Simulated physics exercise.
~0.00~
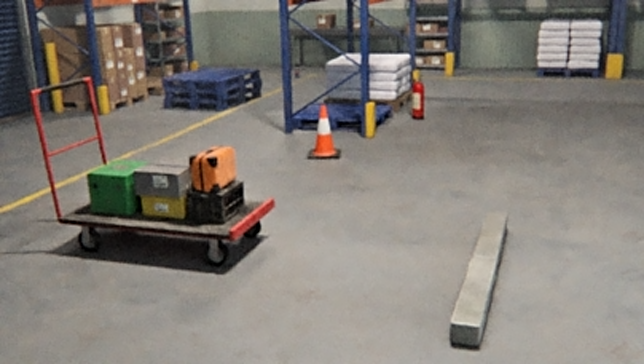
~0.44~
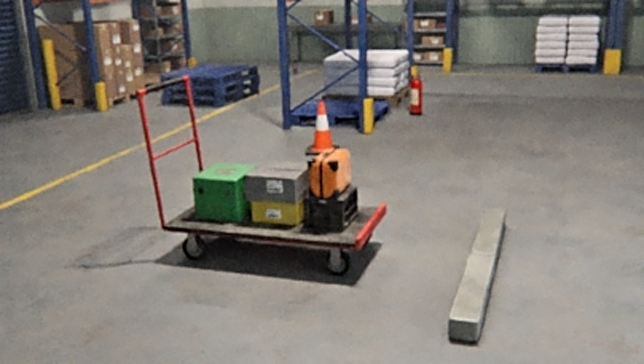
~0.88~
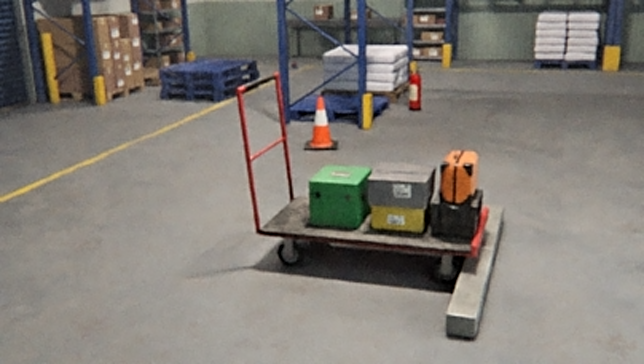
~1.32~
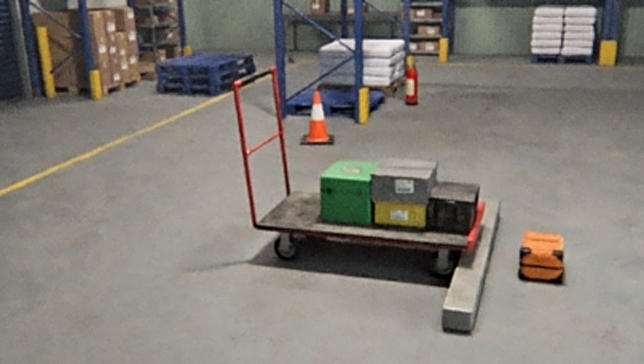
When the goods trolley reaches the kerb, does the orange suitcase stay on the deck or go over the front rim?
The orange suitcase goes over the front rim and ends up on the floor beyond the kerb.
Warehouse floor with a loaded goods trolley rolling right, stopping at a kerb, and its orange suitcase ending on the floor beyond.
